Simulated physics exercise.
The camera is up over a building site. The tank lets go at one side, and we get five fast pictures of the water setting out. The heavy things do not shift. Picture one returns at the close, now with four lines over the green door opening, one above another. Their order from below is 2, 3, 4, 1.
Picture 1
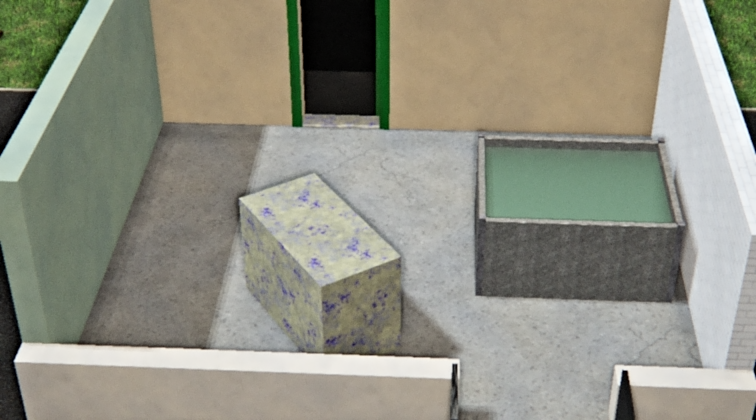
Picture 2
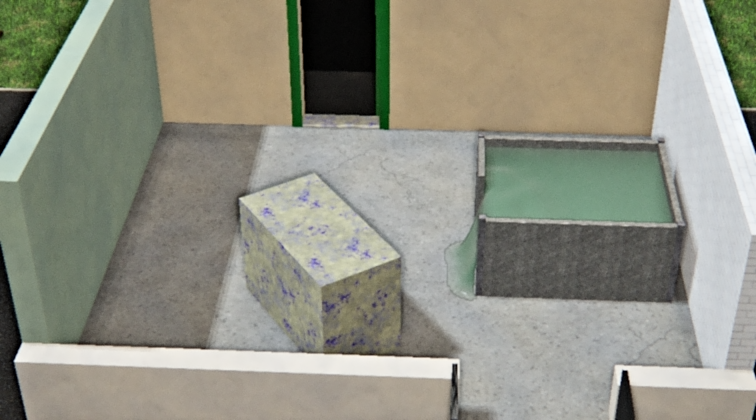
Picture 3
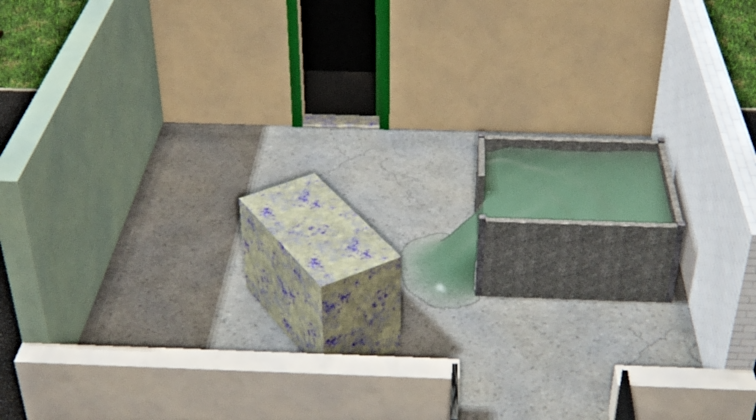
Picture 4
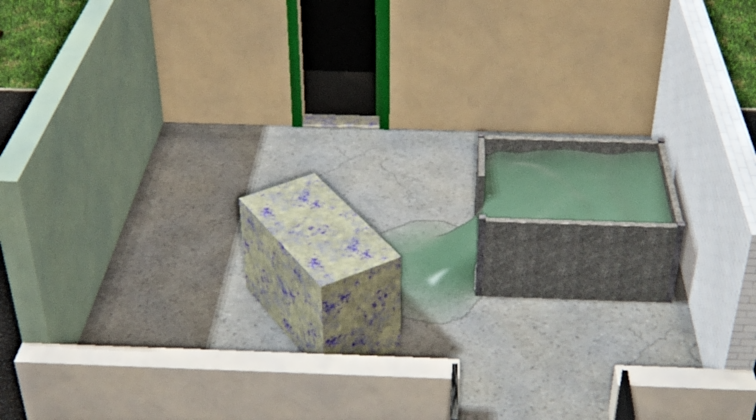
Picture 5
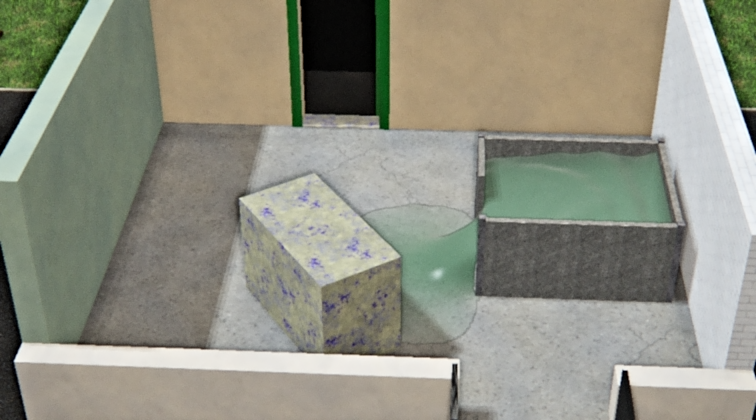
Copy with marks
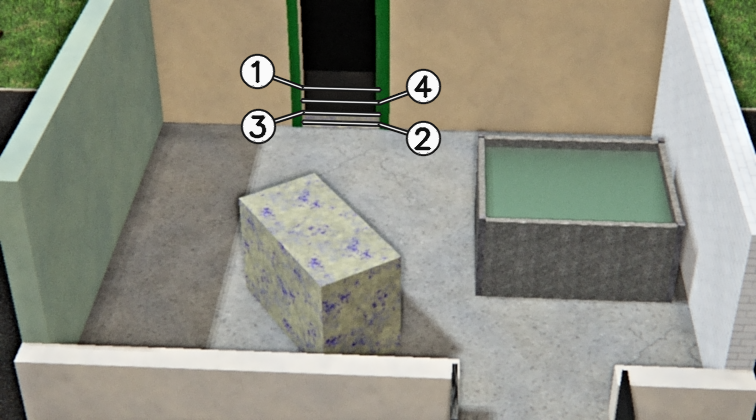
Walled building site seen from above, green water pouring from a tank's left side and spreading across concrete to a speckled block.
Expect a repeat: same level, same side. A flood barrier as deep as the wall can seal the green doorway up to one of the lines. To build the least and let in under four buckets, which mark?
I would pick height 3.
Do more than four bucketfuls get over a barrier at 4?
No.
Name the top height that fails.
That is height 2.
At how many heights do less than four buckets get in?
Three of the four.
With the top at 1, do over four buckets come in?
No, not at all.
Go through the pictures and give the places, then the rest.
The first frame shows water in the tank at rest, its middle at (575, 186); foot of the green doorway at (341, 127); open gate at (537, 358).
The second frame shows front seen at (465, 243), 1 % of the ground wet.
The third frame shows front seen at (465, 300), 3 % of the ground wet.
The fourth frame shows front seen at (420, 310), 6 % of the ground wet.
The fifth frame shows front seen at (419, 331), 11 % of the ground wet.
On the marked copy, 1 at (340, 88); 2 at (341, 123); 3 at (341, 113); 4 at (340, 101); from the bottom up 2, 3, 4, 1.
Choosing 1, nothing gets over.
Choosing 2, about 14 bucketfuls get in.
Choosing 3, nothing gets over.
Choosing 4, nothing gets over.
